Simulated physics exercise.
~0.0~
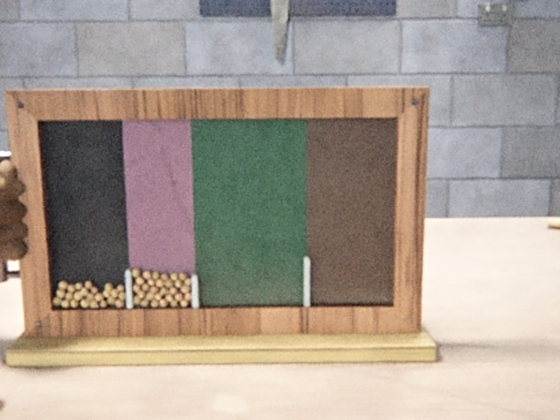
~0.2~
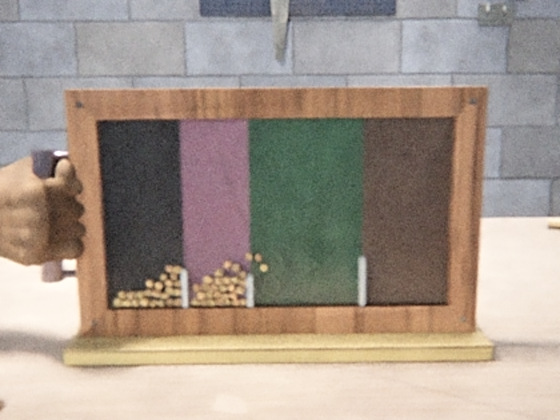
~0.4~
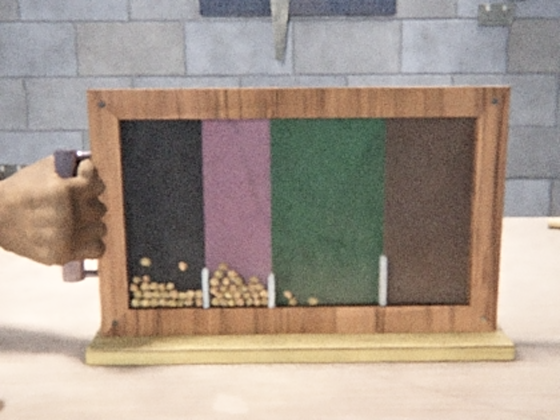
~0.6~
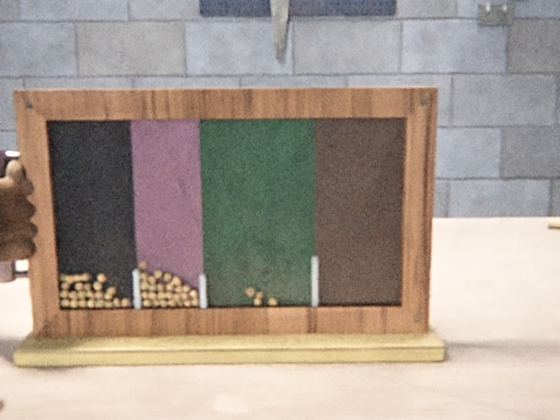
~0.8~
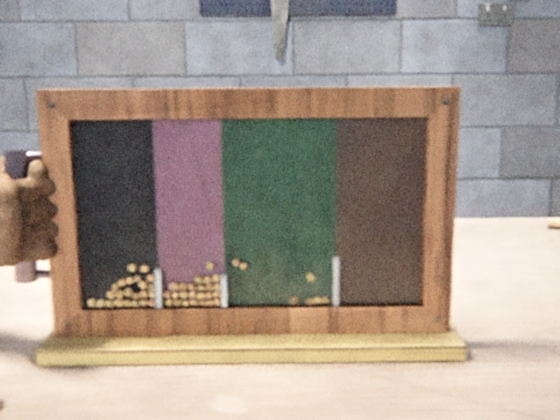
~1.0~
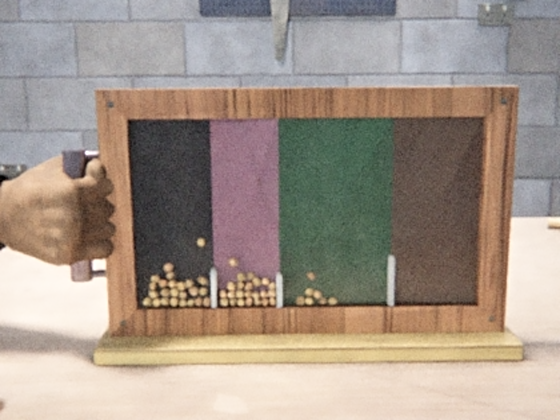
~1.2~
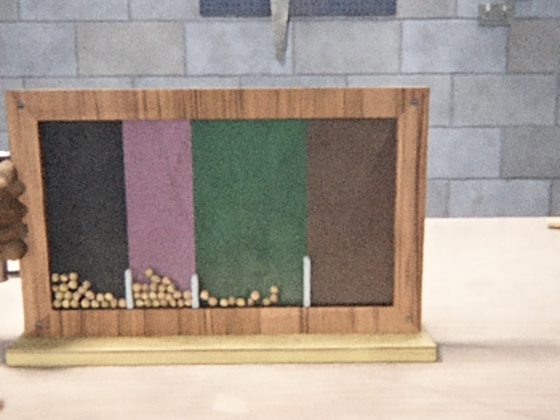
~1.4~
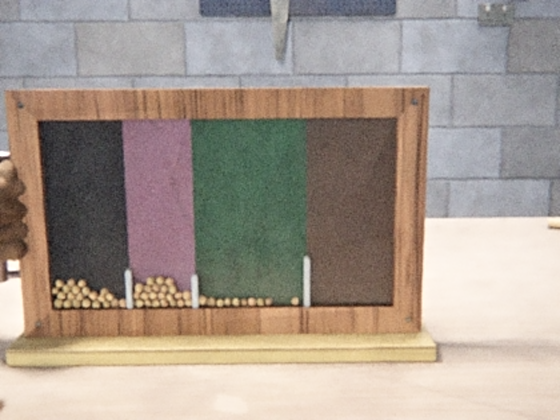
On a pale tabletop before a grey block wall, a hand slides a wooden-framed box of small beads right and left repeatedly, tossing some over the low dividers, until it rests at the left with beads in the black, pink and green strips and none in the brown.
